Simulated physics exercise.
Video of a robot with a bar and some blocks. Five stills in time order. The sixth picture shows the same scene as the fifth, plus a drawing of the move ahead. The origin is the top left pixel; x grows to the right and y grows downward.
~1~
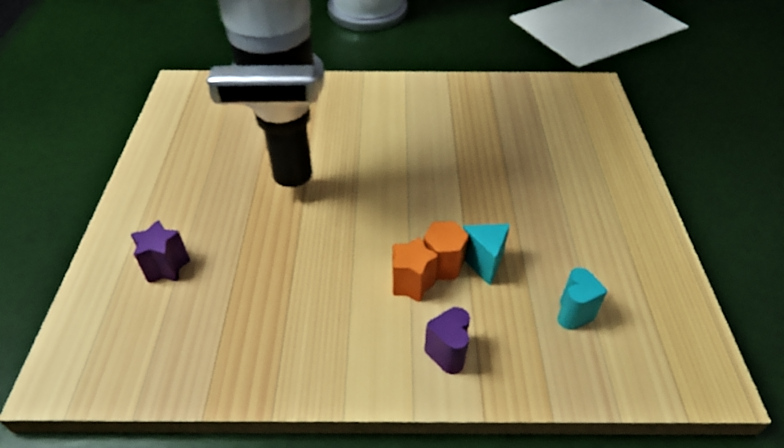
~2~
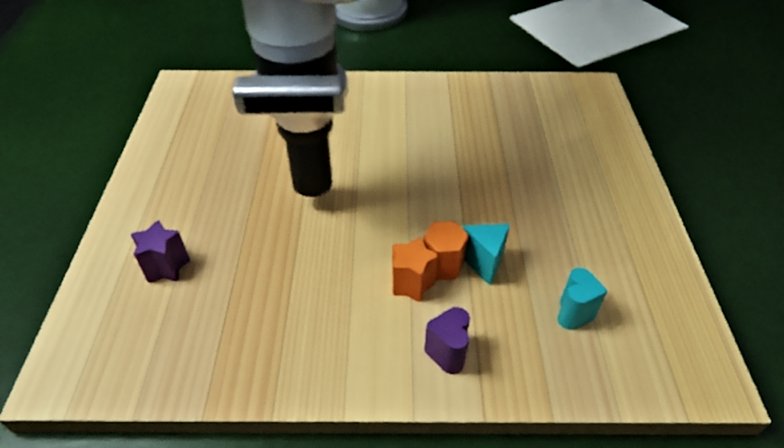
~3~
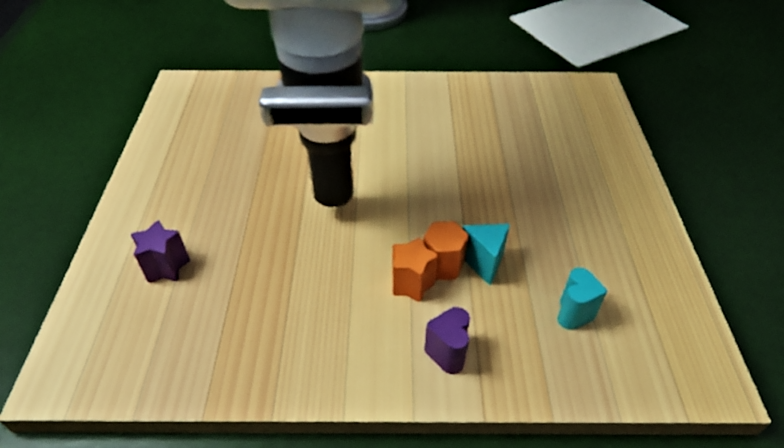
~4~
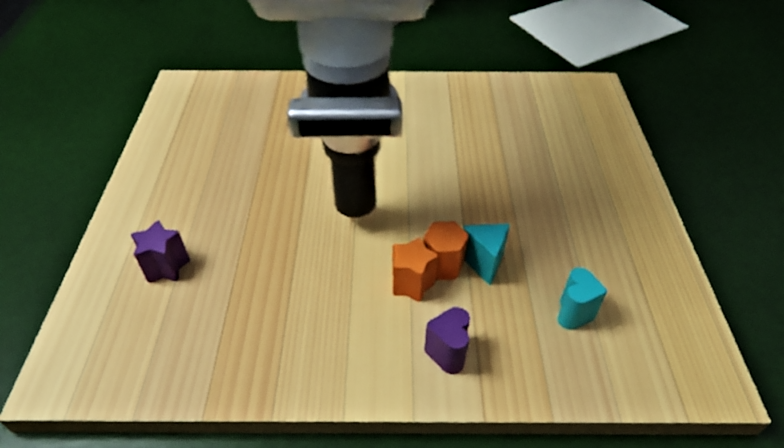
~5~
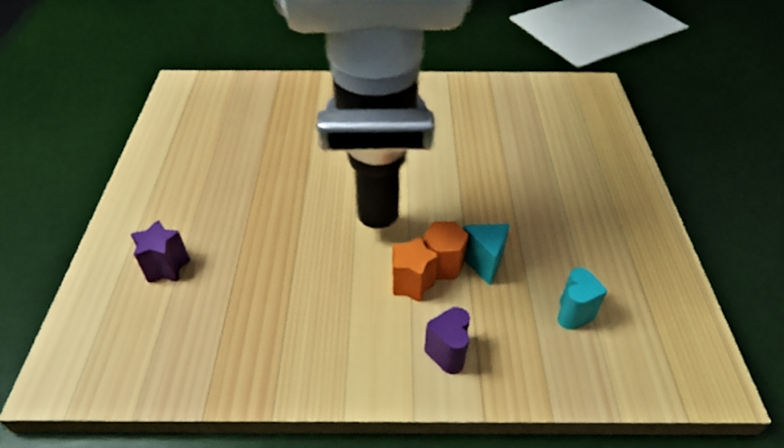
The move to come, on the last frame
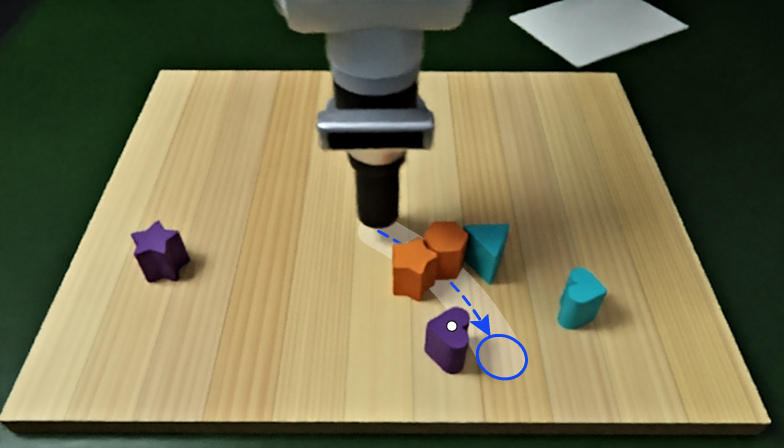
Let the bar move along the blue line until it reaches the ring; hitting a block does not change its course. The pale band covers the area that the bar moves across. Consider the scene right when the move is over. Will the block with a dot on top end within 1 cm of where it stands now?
Yes, that is how it ends up.
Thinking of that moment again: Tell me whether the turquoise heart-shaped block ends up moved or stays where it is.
It is untouched.
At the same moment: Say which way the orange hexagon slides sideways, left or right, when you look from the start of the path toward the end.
Displaced left.
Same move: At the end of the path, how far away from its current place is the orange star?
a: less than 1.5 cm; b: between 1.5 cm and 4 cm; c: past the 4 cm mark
The answer is b.
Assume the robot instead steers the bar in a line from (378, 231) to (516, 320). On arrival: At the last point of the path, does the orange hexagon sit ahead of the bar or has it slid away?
It stays ahead.
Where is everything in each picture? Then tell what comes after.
Bar's lower end at (293, 174); orange star at (413, 255); orange hexagon at (446, 236); purple heart-shaped block at (452, 326); turquoise triangular piece at (490, 235); turquoise heart-shaped block at (585, 285), in the first frame.
Bar at (313, 184); blocks still, in the second frame.
Bar at (334, 193); blocks still, in the third frame.
Bar at (355, 203); blocks still, in the fourth frame.
Bar at (378, 214); orange star at (413, 255); orange hexagon at (446, 236); purple heart-shaped block at (452, 326); turquoise triangular piece at (490, 235); turquoise heart-shaped block at (585, 285), in the fifth frame.
Drawn move, from (378, 231) through (426, 261) and (468, 302) to (502, 357); the dot is on the purple heart-shaped block.
The first path, step by step. One third of the way, bar at (428, 244); orange star at (419, 263), turned 35° clockwise; orange hexagon at (468, 248); turquoise triangular piece at (496, 235).
Two thirds of the way, bar at (471, 286); orange star at (426, 278), turned 85° clockwise; orange hexagon at (519, 278), turned 30° anticlockwise; turquoise triangular piece at (502, 236), turned 15° anticlockwise.
At the end, bar at (506, 341); orange star at (426, 278), turned 85° clockwise; orange hexagon at (529, 282), turned 50° anticlockwise; purple heart-shaped block still; turquoise triangular piece at (502, 236), turned 15° anticlockwise; turquoise heart-shaped block still.
